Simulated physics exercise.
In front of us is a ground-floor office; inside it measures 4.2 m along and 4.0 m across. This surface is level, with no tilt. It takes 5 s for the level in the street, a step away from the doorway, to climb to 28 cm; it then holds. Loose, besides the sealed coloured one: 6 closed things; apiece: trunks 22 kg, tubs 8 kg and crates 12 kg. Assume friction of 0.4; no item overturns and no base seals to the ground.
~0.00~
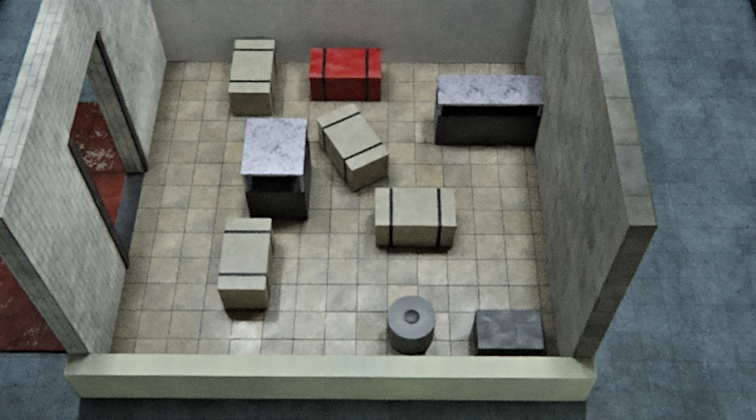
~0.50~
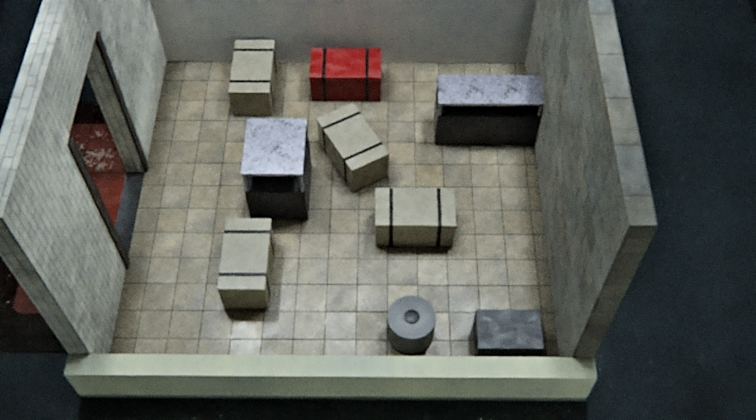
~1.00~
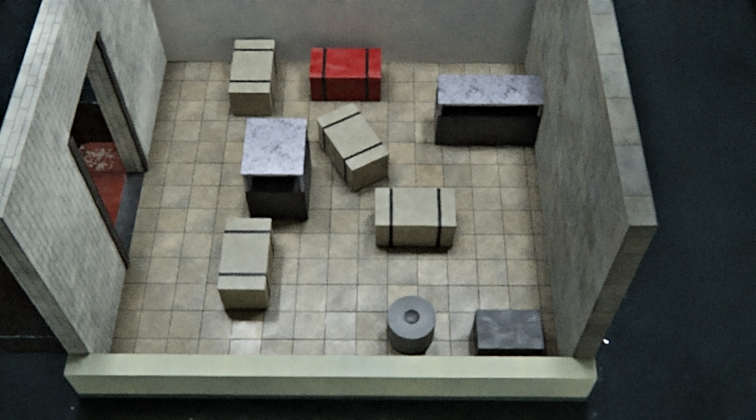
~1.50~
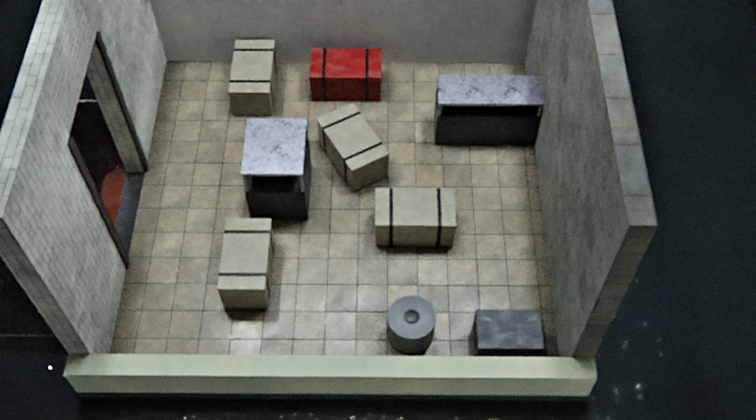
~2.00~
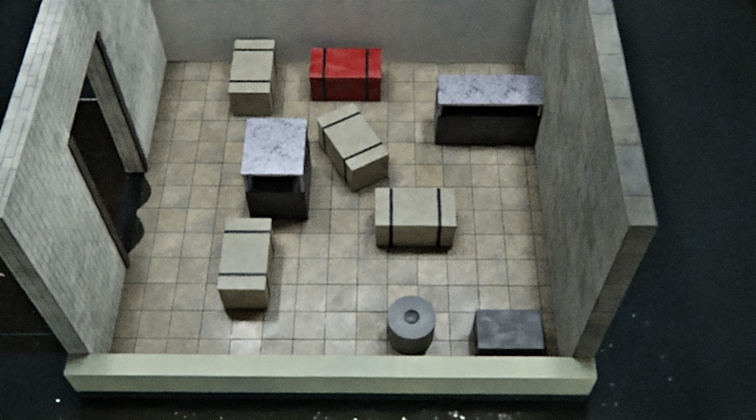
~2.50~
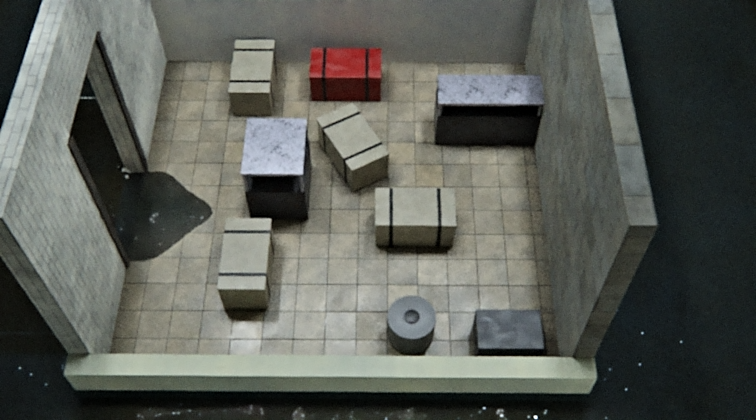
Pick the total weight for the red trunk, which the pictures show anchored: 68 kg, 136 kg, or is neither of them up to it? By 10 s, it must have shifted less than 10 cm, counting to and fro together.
68 kg is enough.
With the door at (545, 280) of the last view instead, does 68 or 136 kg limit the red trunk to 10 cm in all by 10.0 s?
In that case the lower weight is enough.
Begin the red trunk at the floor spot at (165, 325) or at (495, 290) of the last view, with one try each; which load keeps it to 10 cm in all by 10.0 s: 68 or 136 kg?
In turn: The lighter mass suffices; only the heavier mass works.
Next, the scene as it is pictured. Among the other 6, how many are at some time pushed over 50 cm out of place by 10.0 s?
By my count, 4.
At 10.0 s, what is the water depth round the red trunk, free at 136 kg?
Depth: Approx. 8 cm.
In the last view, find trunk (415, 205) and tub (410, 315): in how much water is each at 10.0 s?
Roughly 9 and 13 cm.
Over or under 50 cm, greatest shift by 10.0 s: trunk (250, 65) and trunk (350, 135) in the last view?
In turn: Below, below.
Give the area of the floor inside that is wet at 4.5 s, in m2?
Somewhere about 5.0 m2, give or take.
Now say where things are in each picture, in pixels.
The red trunk at (346, 63), on the bottom; water covers 0.0 m2; 0 of 7 have shifted, in the first picture.
The red trunk at (346, 63), on the bottom; 0.0 m2 under water; 0 of 7 have shifted, in the second picture.
The red trunk at (346, 63) rests on the ground; 0.0 m2 under water; 0 of 7 have shifted, in the third picture.
The red trunk at (346, 63), on the bottom; water covers 0.0 m2; 0 of 7 have shifted, in the fourth picture.
The red trunk at (346, 63), on the bottom; water covers 0.0 m2; 0 of 7 have shifted, in the fifth picture.
The red trunk at (346, 63), on the bottom; 0.5 m2 under water; 0 of 7 have shifted, in the sixth picture.
After 3.5 s the red trunk would be 0 cm from its start with 68 kg and 0 cm from its start with 136 kg; 0 cm of water round it then.
After 4.5 s the red trunk would be 0 cm from its start with 68 kg and 0 cm from its start with 136 kg; 1 cm of water round it then.
After 7.0 s the red trunk would be 0 cm from its start with 68 kg and 0 cm from its start with 136 kg; 5 cm of water round it then.
After 10.0 s the red trunk would be 0 cm from its start with 68 kg and 0 cm from its start with 136 kg; 8 cm of water round it then.
